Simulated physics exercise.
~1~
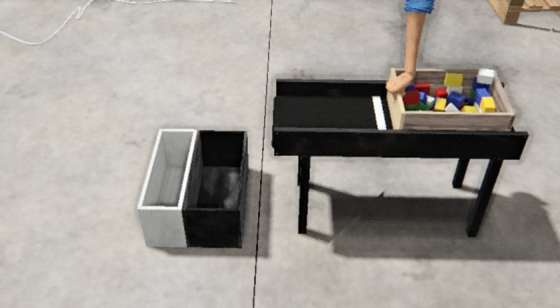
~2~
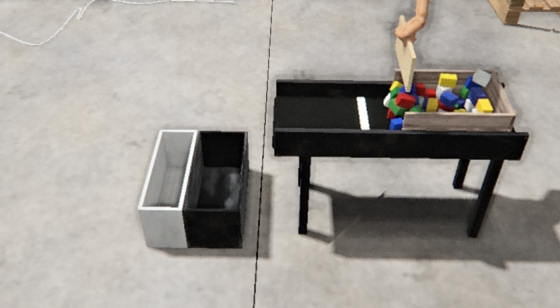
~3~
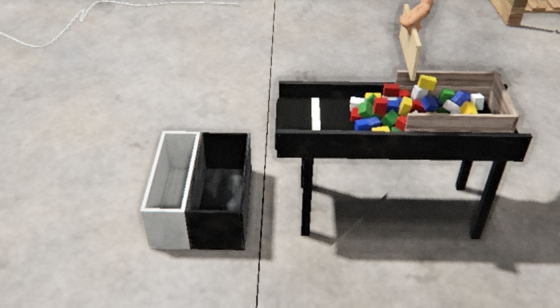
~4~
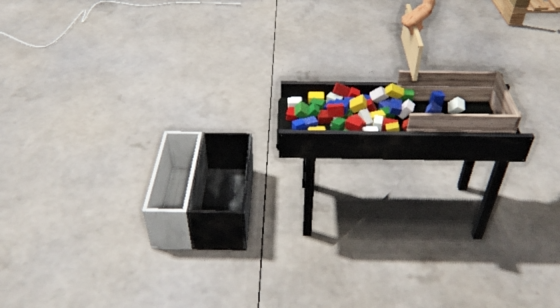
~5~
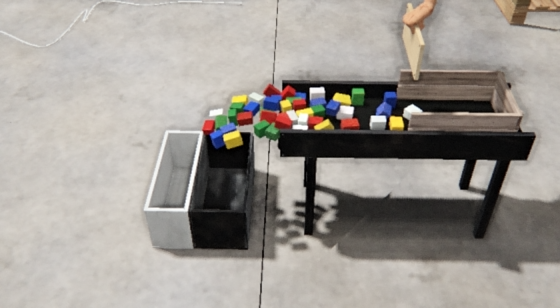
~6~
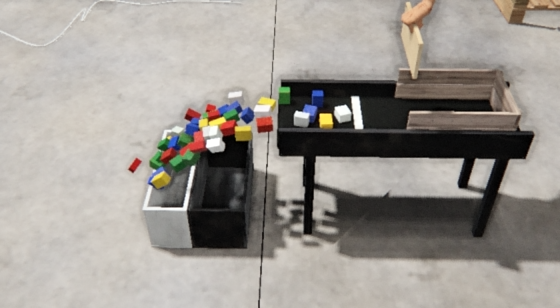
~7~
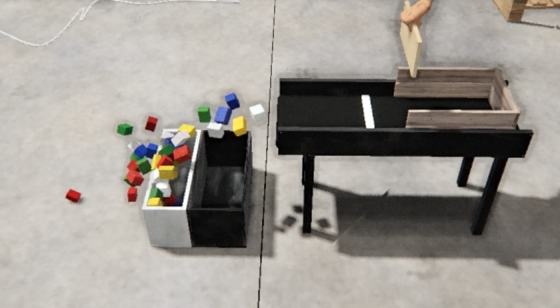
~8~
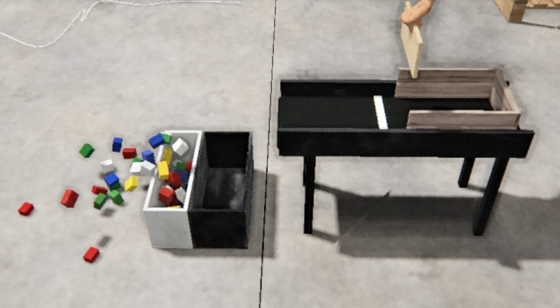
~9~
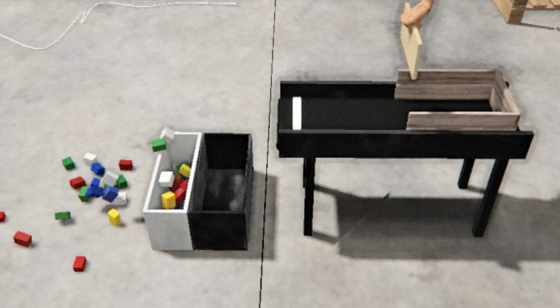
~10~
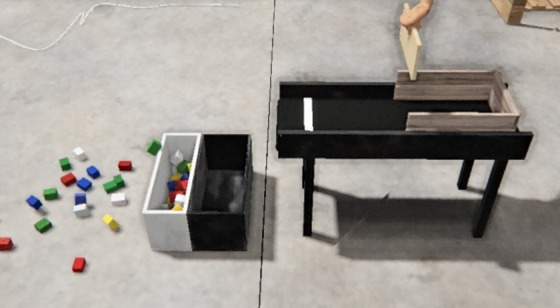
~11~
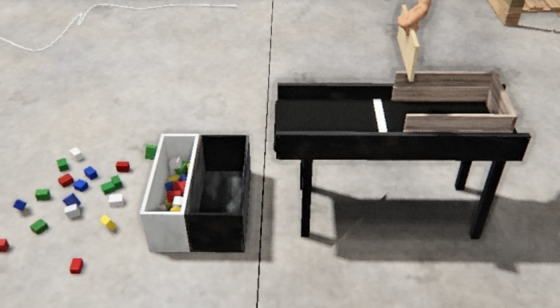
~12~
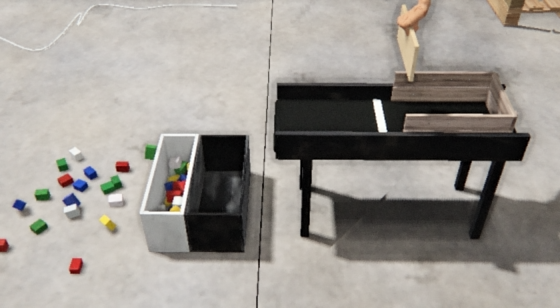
A heap of colourful toy bricks sits in a wooden pen at the right end of a black conveyor table, seen from above on a grey concrete floor. Left of it stand a black tub and, beyond that, a white one. A hand lifts the pen's wooden gate, and the belt, marked with a white stripe, carries the red, blue, yellow, green and white bricks left. They pour off the end in a stream, flying over the black tub. Many land in the white tub, while the rest scatter across the floor to its left and lie still.
